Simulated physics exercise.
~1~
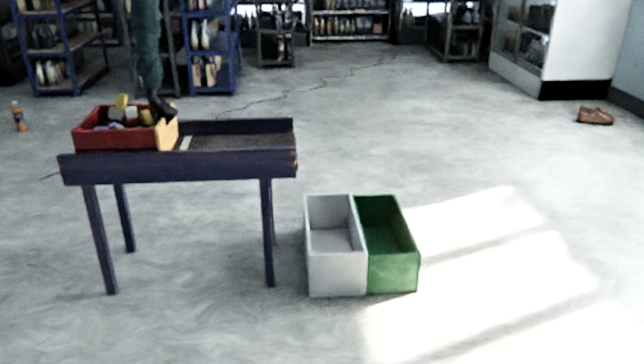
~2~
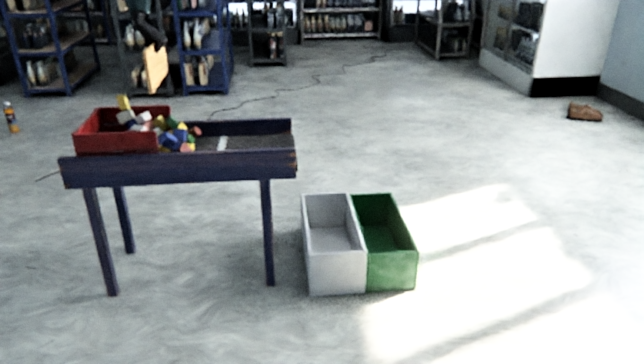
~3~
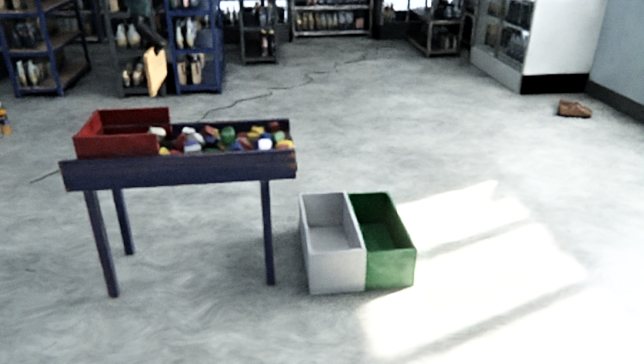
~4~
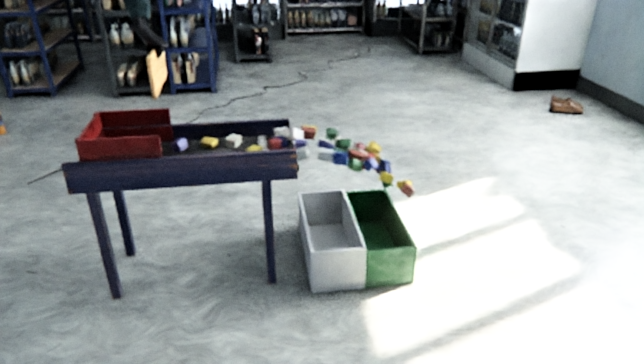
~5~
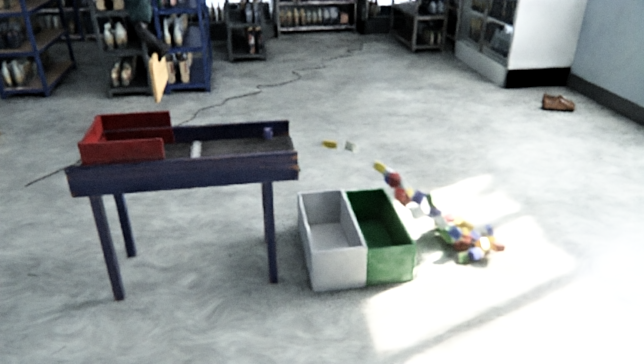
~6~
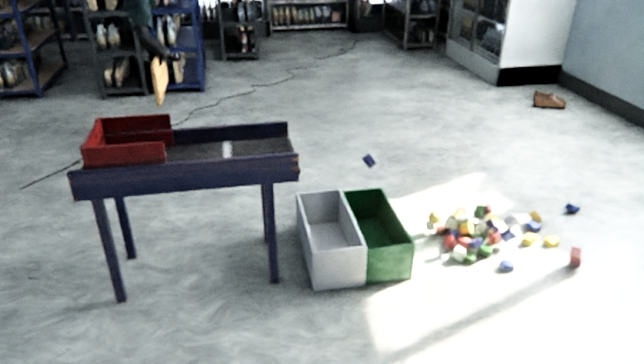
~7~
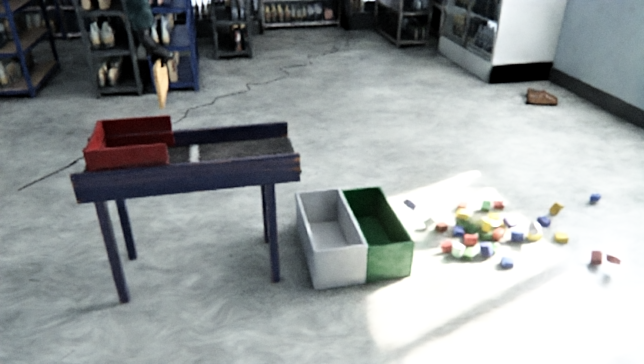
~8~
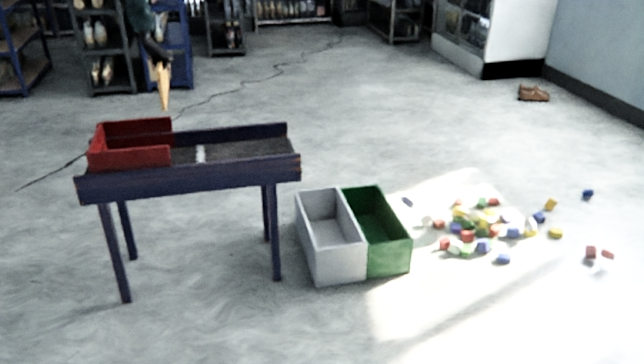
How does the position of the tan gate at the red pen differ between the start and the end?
At the start the gate stands upright against the right side of the red pen, closing it off. By the end it is held up in the air above the pen and belt, leaving that side open.
